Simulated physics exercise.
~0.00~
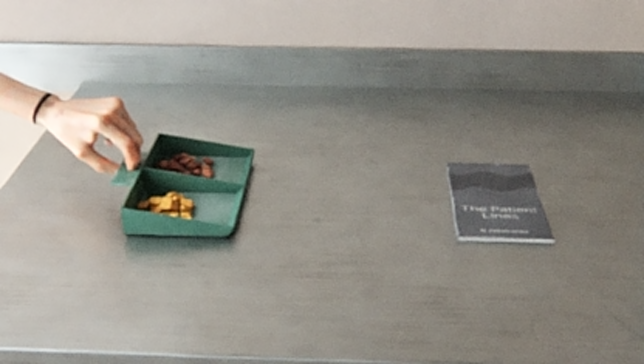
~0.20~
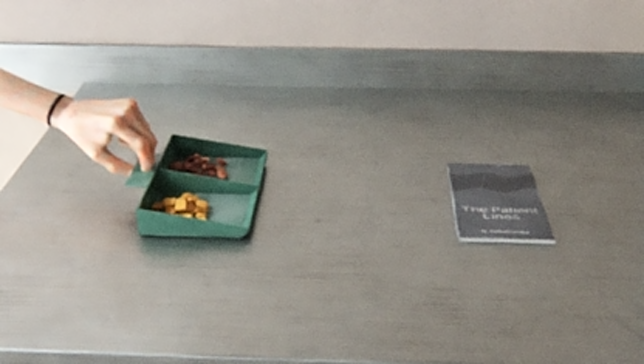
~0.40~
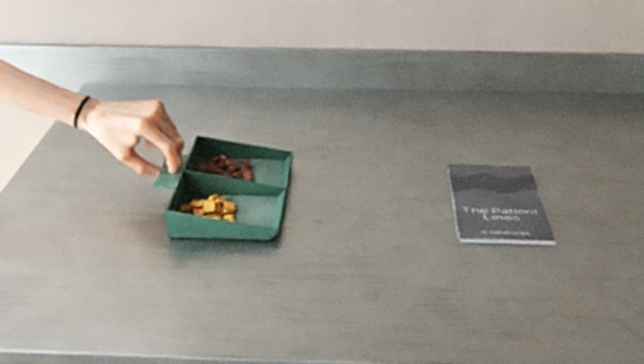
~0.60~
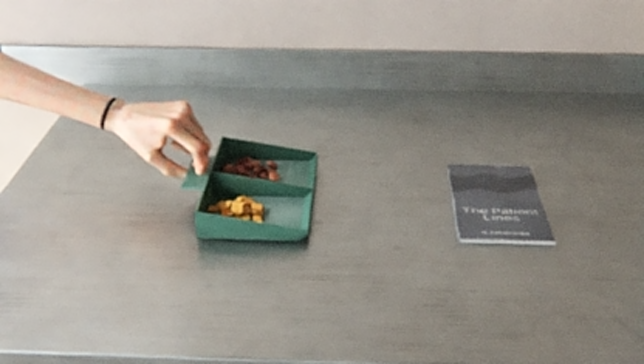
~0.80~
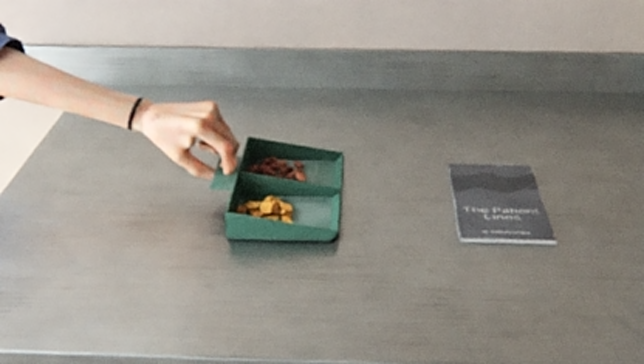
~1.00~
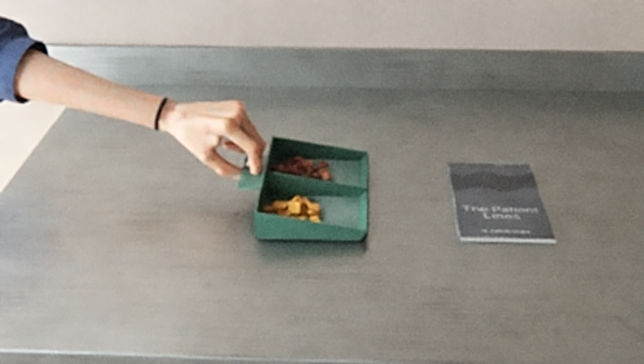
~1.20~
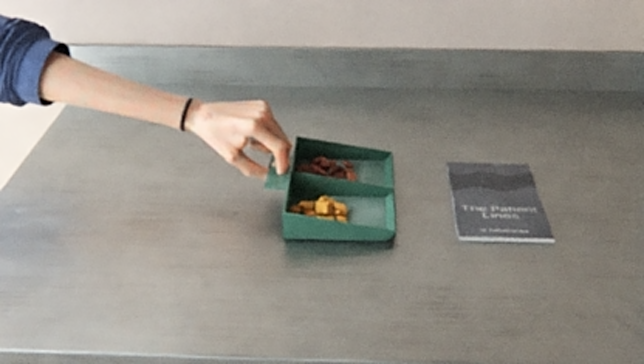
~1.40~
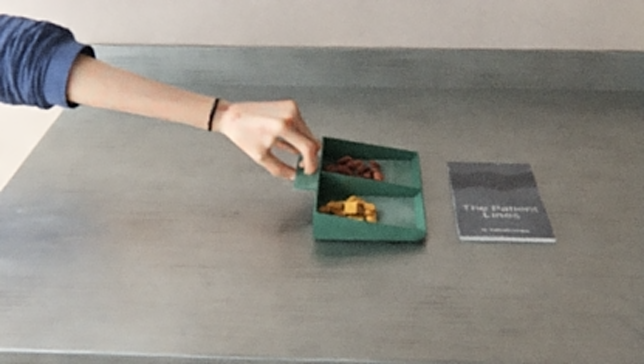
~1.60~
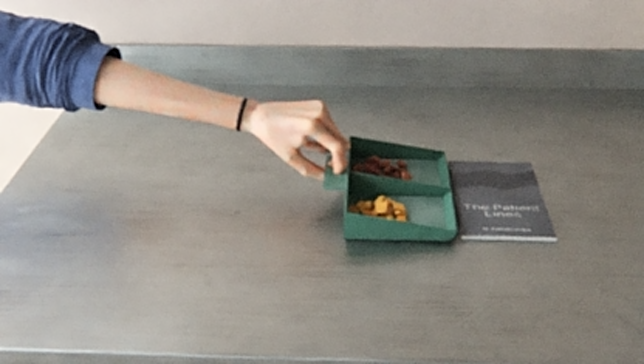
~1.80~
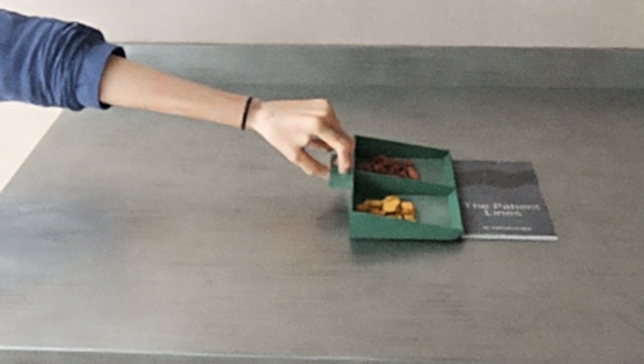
On a grey metal counter, a hand sliding a green two-part tray of small pieces right until it stops against a thin book.
